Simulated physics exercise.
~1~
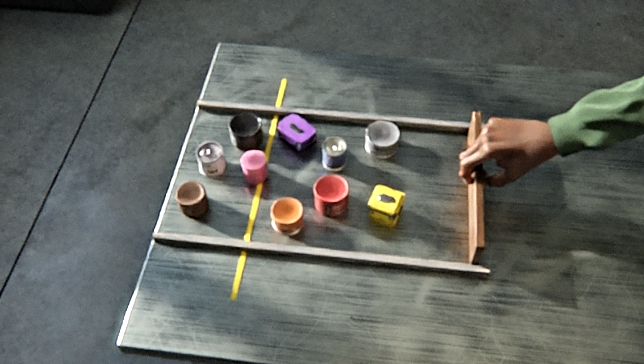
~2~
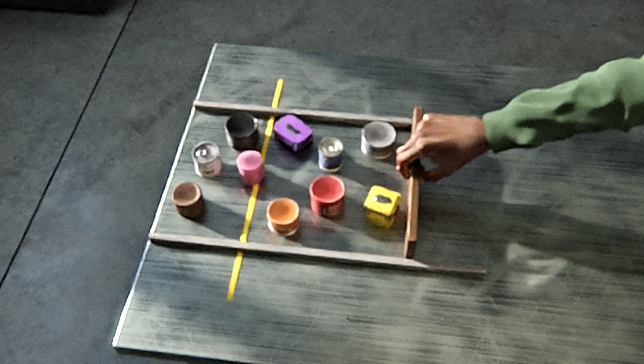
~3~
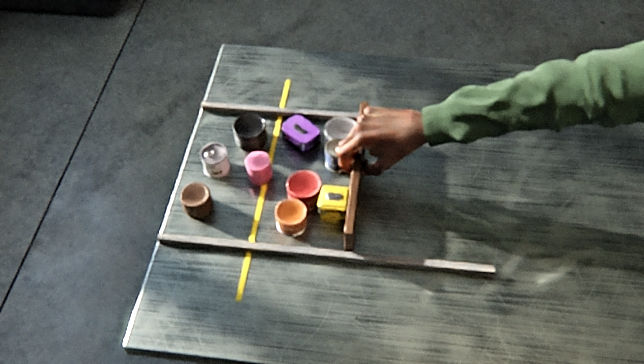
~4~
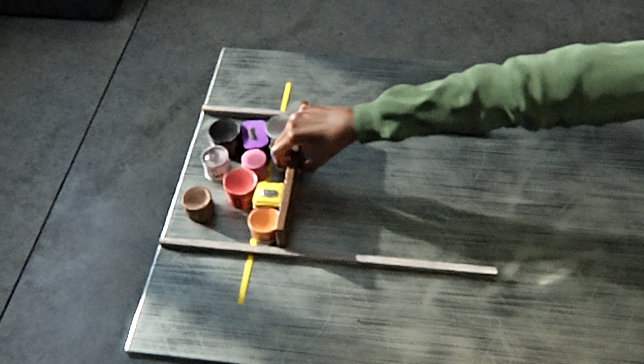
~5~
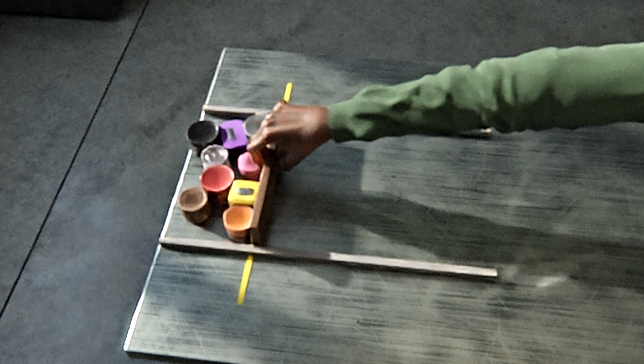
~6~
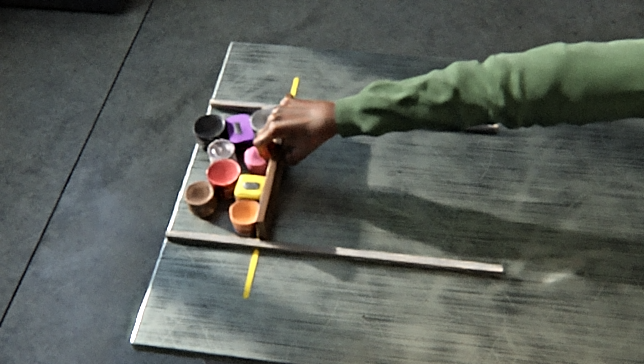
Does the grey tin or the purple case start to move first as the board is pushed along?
The grey tin starts to move first, and the purple case only begins to shift after it.
